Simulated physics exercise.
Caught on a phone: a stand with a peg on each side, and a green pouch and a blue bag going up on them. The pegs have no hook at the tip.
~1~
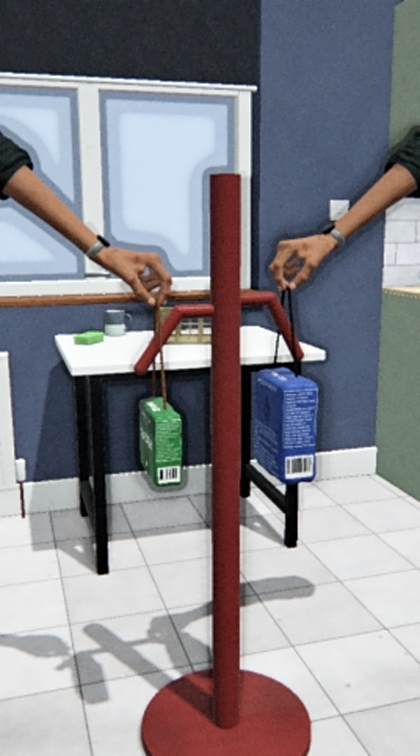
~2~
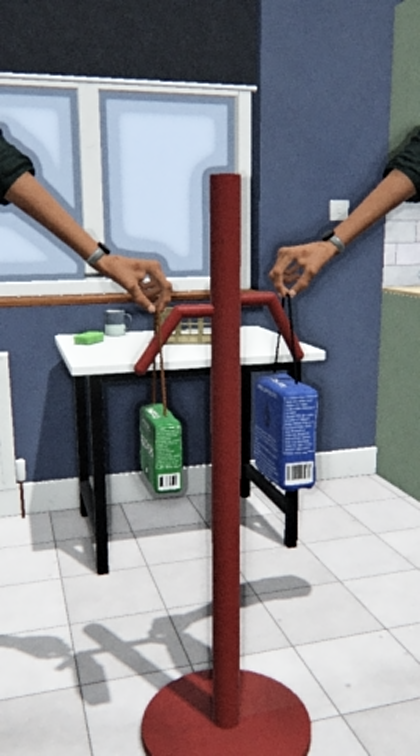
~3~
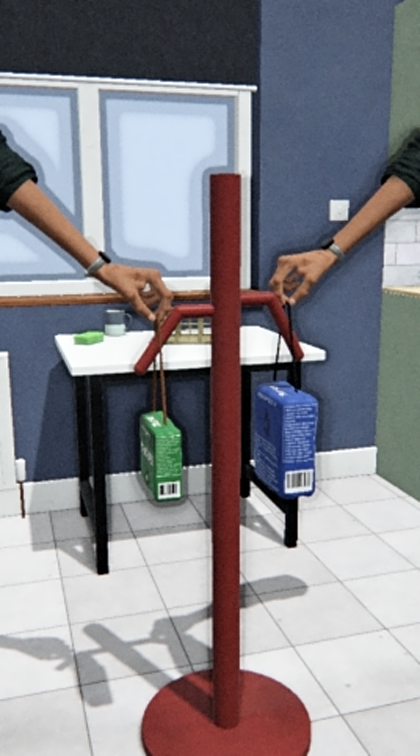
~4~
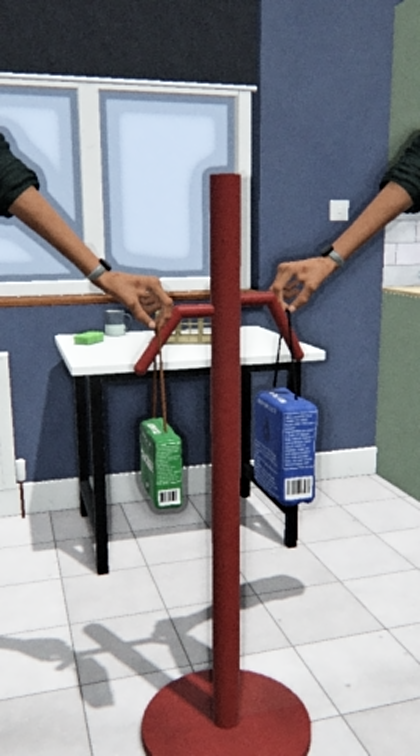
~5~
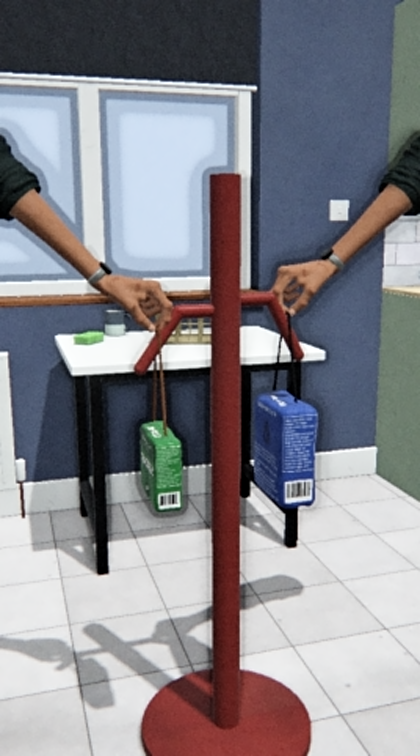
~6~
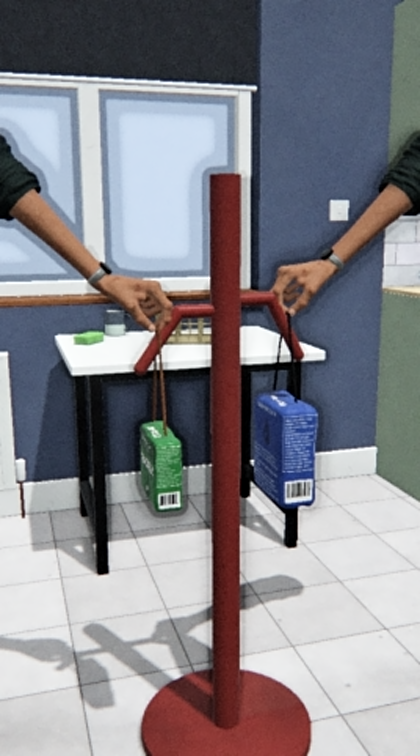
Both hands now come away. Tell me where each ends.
In the end the green pouch drops to the floor; the blue bag comes down.
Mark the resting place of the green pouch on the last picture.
Its middle is at (217, 724).
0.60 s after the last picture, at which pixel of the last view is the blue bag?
By then it is at (275, 680).
Then, 0.32 s on from there, green pouch falling near (164, 608); blue bag falling near (281, 587).
Then, 0.60 s on from there, green pouch on the floor near (211, 719); blue bag on the floor near (275, 679).
In the end, green pouch on the floor near (217, 724); blue bag on the floor near (276, 680). The green pouch comes down and the blue bag slips off its peg.
